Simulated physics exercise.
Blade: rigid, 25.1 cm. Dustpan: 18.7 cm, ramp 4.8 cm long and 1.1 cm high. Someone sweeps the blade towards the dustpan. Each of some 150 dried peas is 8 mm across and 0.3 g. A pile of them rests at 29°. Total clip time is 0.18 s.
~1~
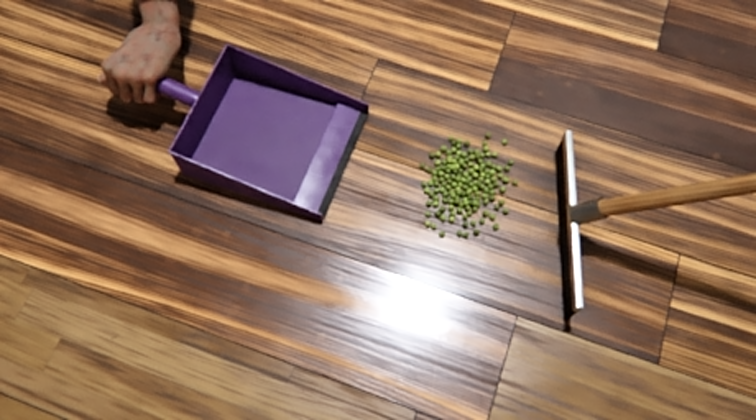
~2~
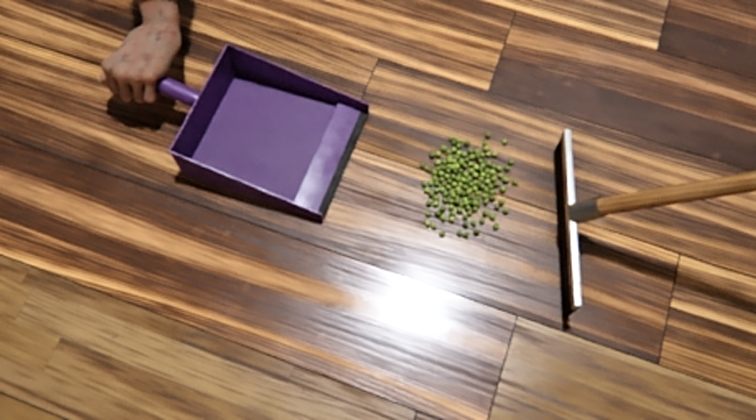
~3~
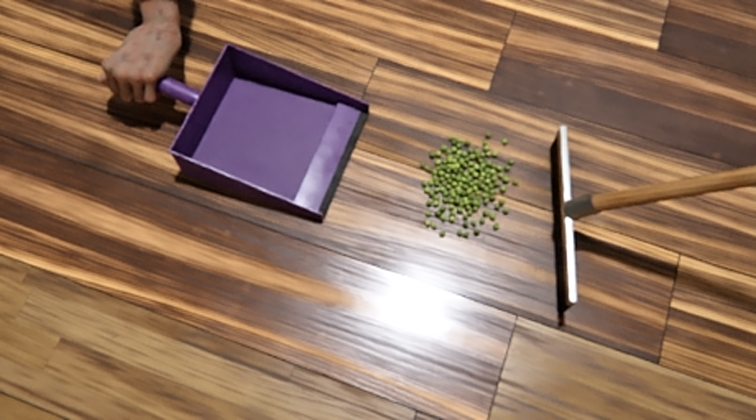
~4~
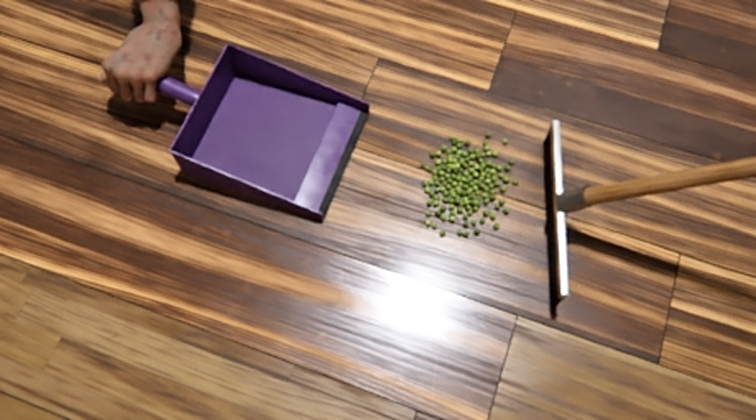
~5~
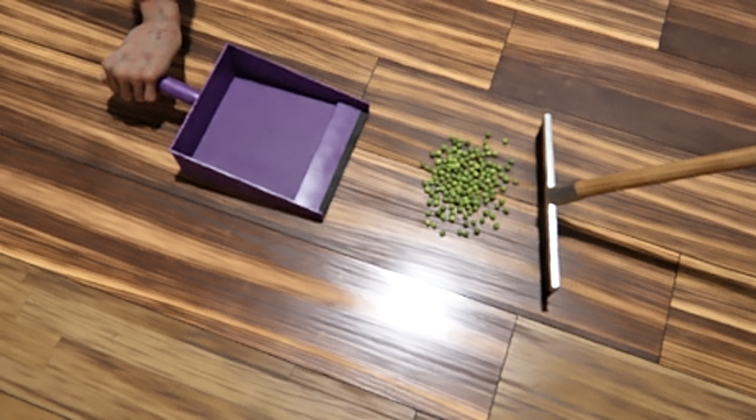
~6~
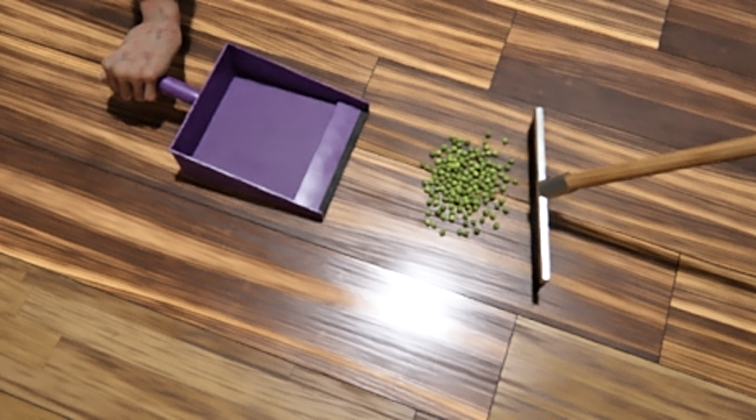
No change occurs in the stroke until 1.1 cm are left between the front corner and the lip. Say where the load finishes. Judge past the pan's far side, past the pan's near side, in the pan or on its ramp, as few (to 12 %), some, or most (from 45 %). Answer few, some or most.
Far side: Some; near side: Few; pan: Few.
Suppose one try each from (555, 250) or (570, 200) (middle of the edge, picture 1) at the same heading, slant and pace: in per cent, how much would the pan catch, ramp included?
The two tries give some 0 % and some 0 %.
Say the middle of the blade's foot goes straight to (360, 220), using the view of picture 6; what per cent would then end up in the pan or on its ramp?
Share caught: Approx. 15 %.
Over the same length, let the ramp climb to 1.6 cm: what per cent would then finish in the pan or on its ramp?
0 %.
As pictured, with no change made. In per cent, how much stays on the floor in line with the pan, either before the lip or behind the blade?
About 80 %.
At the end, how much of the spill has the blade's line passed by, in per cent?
Roughly 10 per cent of it.
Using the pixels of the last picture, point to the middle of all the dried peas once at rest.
Look around (373, 158) in the last picture.
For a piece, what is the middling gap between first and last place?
That distance is close to 14 cm.
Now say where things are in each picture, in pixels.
The first frame shows blade from (577, 307) to (567, 137), moved 0.0 cm, 0 of the pieces shifted so far; middle of the pieces at (464, 180); pan at (266, 139).
The second frame shows blade from (576, 306) to (565, 136), moved 0.3 cm, 0 of the pieces shifted so far; middle of the pieces at (464, 180).
The third frame shows blade from (571, 302) to (561, 133), moved 1.0 cm, 0 of the pieces shifted so far; middle of the pieces at (464, 180).
The fourth frame shows blade from (563, 295) to (554, 127), moved 2.3 cm, 0 of the pieces shifted so far; middle of the pieces at (464, 180).
The fifth frame shows blade from (554, 287) to (546, 121), moved 3.7 cm, 0 of the pieces shifted so far; middle of the pieces at (464, 180).
The sixth frame shows blade from (544, 279) to (538, 114), moved 5.2 cm, 0 of the pieces shifted so far; middle of the pieces at (464, 179); pan at (266, 137).
Then, 0.29 s after the last picture, middle of the blade 16 cm from the lip; 0 % over the lip, far side 10 %, near side 0 %.
Then, 0.48 s after the last picture, middle of the blade 9 cm from the lip; 0 % over the lip, far side 15 %, near side 0 %.
Then, 0.79 s after the last picture, middle of the blade 5 cm from the lip; 0 % over the lip, far side 20 %, near side 0 %.
In the end, far side 20 %, near side 0 %, pan 0 %, in front of the lip or behind the blade 80 %.
